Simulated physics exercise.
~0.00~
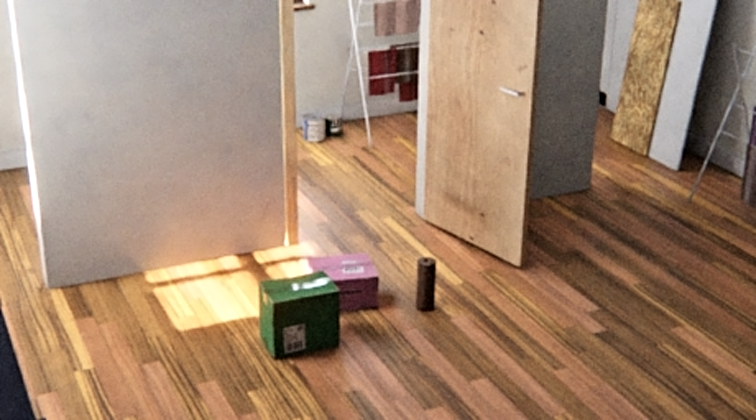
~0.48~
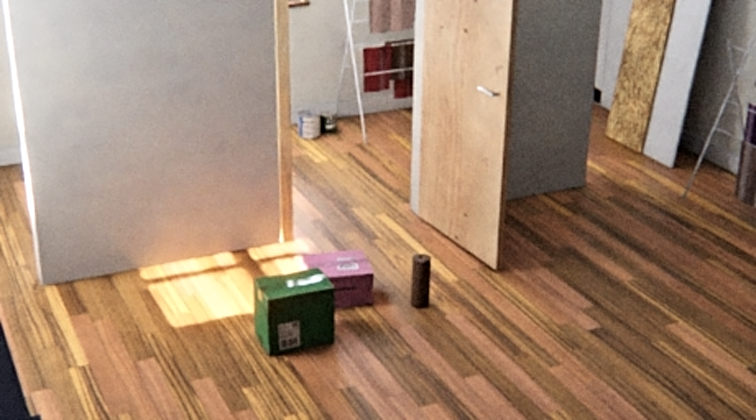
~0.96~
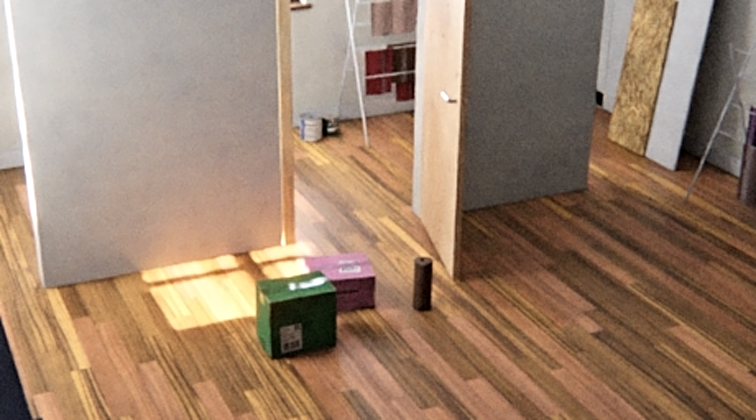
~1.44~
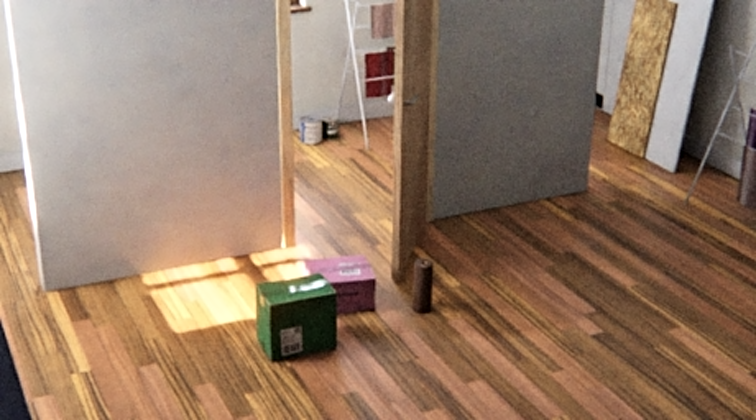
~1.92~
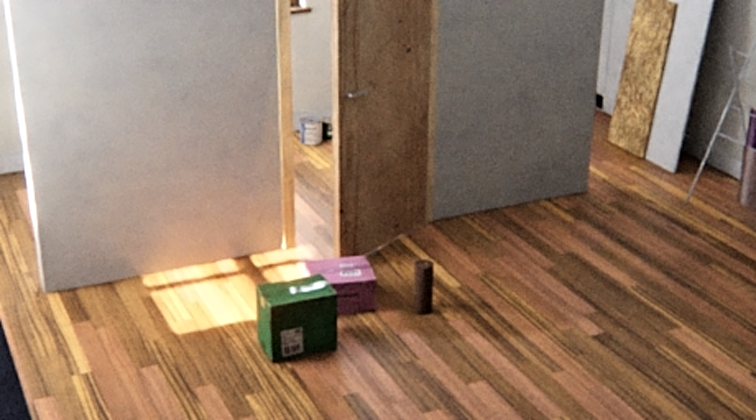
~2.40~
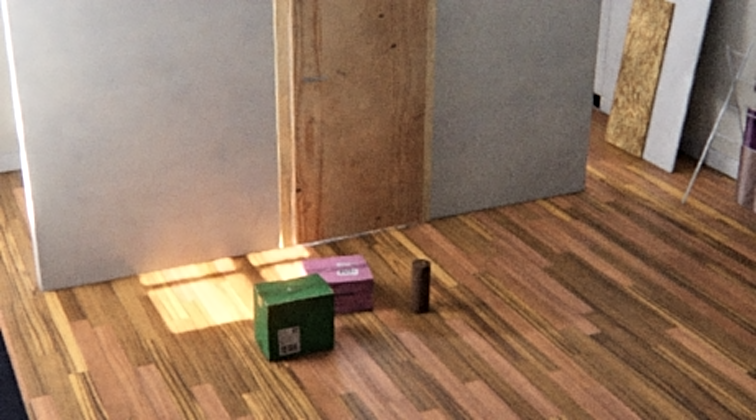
The clip opens on a wooden door standing wide open in a grey partition wall, with a green box, a pink parcel and an upright brown roll on the sunlit plank floor in front of it. The view sways slightly as the door slowly swings toward the left. It turns edge-on, passing behind the brown roll, and then shows its other face as it narrows the gap. The cans and rack visible through the doorway gradually disappear behind it. Finally the door sits closed in its opening, and the three objects remain where they were.
